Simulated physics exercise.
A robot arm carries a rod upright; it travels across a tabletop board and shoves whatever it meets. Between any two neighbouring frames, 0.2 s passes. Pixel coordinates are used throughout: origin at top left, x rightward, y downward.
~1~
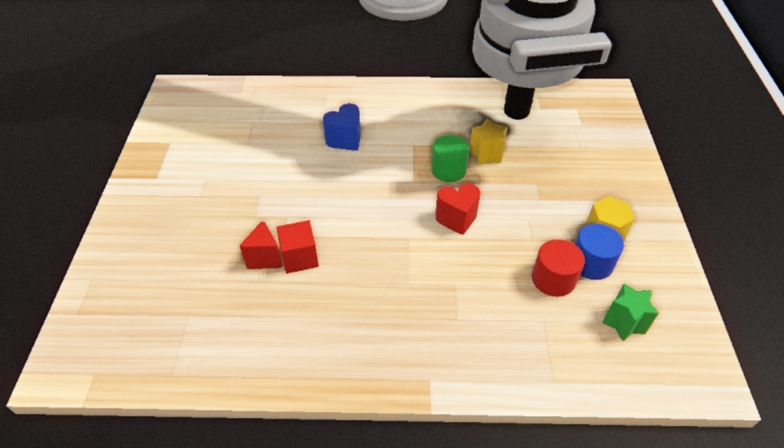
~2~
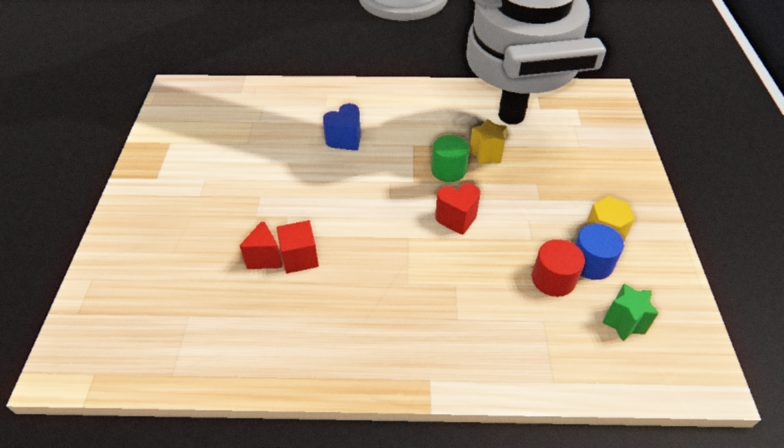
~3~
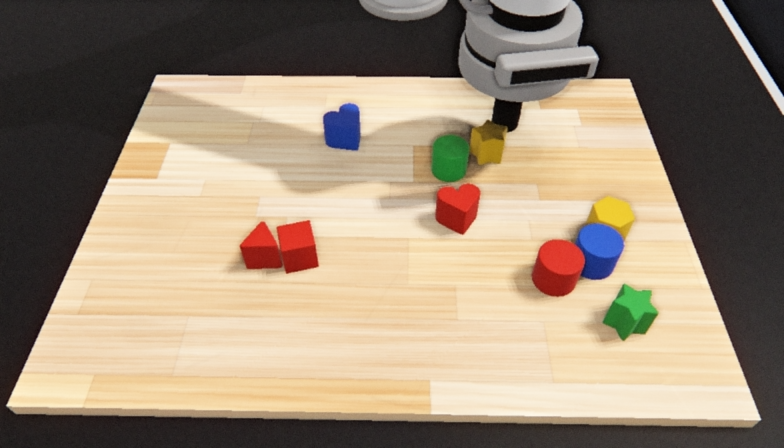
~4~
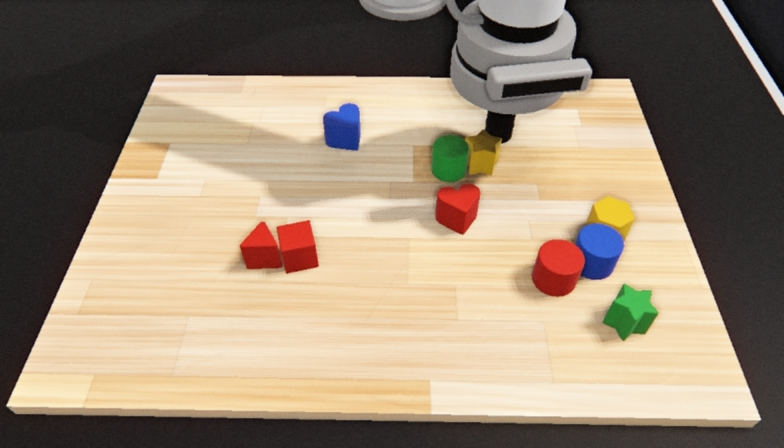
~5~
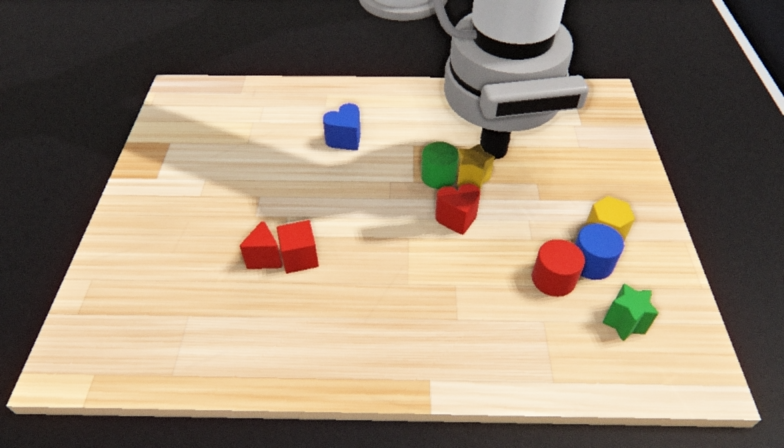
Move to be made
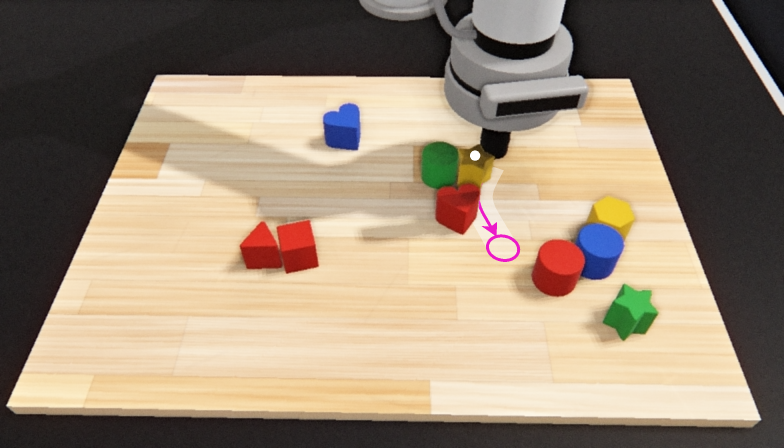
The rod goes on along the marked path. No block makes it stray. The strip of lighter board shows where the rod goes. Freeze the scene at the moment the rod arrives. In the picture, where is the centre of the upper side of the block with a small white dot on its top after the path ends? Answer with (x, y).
It ends at (470, 211).
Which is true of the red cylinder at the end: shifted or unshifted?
That block stays.
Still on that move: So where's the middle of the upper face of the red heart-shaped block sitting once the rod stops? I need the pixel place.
Pixel (439, 224).
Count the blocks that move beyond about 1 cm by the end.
It displaces three or more.
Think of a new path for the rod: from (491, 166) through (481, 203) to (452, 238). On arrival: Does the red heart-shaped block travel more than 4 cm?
It seems so.
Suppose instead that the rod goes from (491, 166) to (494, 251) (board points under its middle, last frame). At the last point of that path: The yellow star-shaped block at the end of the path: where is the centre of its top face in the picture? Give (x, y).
Pixel (468, 174).
Path on the board, from (491, 166) by way of (479, 190) and (486, 219) to (503, 248); the dot is on the yellow star-shaped block.
The first path, step by step. One third of the way, rod (481, 176); green cylinder (430, 159); red heart-shaped block (455, 204), turned 15° clockwise; yellow star-shaped block (464, 182), turned 10° anticlockwise.
Two thirds of the way, rod (489, 204); green cylinder (430, 159); red heart-shaped block (442, 222), turned 40° clockwise; yellow star-shaped block (464, 204), turned 15° clockwise.
At the end, rod (506, 233); green cylinder (430, 159); red heart-shaped block (439, 224), turned 50° clockwise; yellow star-shaped block (470, 211), turned 40° clockwise; red cylinder in place.
